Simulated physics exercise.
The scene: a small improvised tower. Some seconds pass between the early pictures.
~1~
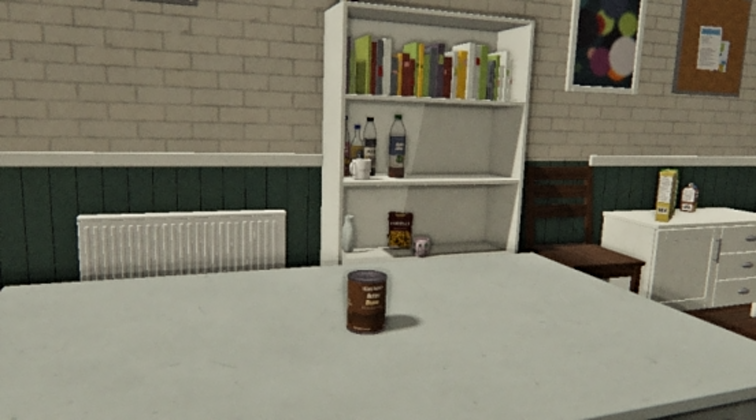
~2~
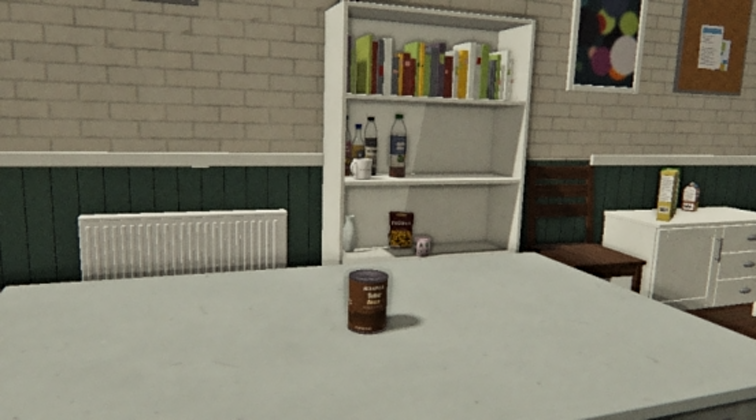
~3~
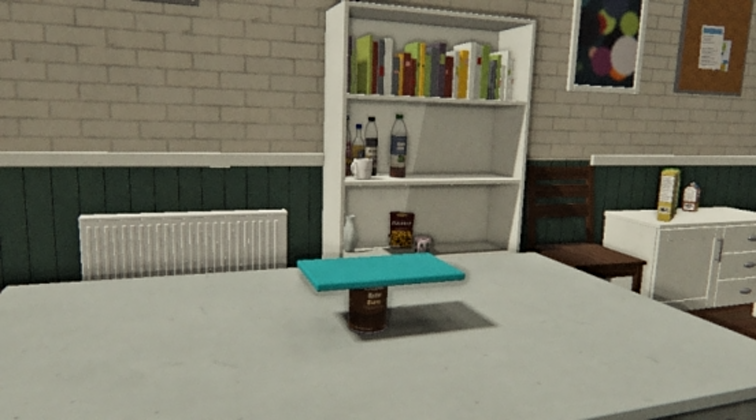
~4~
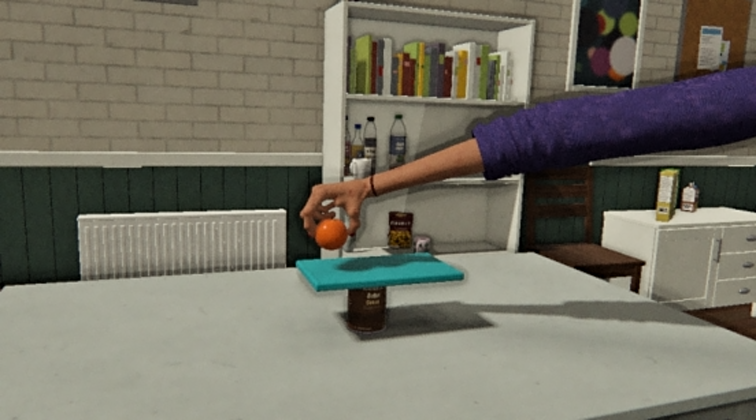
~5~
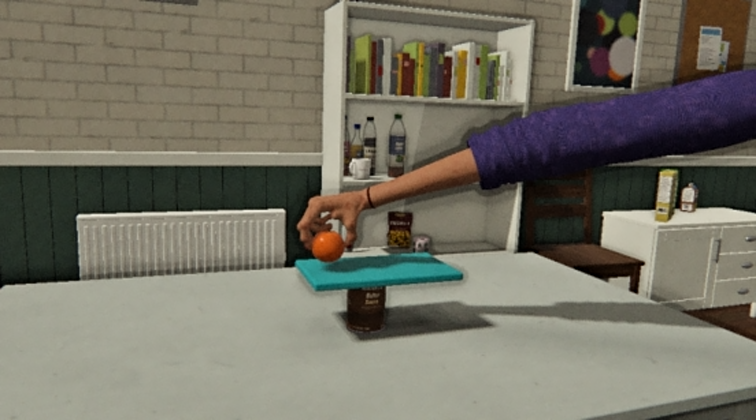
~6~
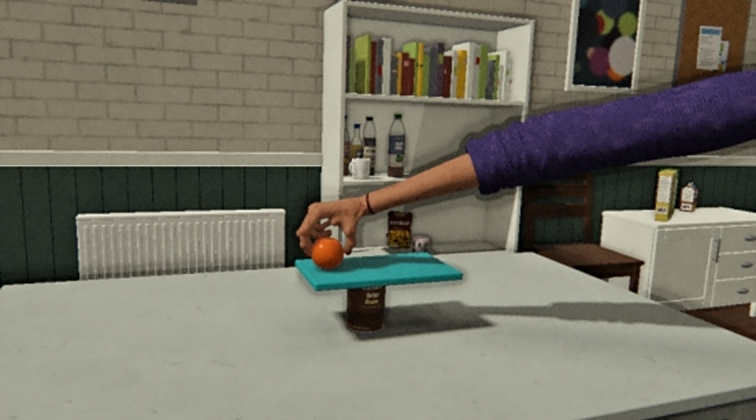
A purple-sleeved arm lowering an orange tomato onto the left side of a turquoise lid resting on a dark can.
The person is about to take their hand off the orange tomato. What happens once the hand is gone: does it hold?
As it turns out, it keeps its balance.
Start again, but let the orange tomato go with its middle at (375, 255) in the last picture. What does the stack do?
Then it keeps its balance.
Then, 0.20 s later than the last frame, all is still.
Then, 0.50 s later than the last frame, orange tomato resting near (328, 254).
When it is over, all 3 as before. End places, in pixels of the last picture, orange tomato near (328, 254). The stack holds.
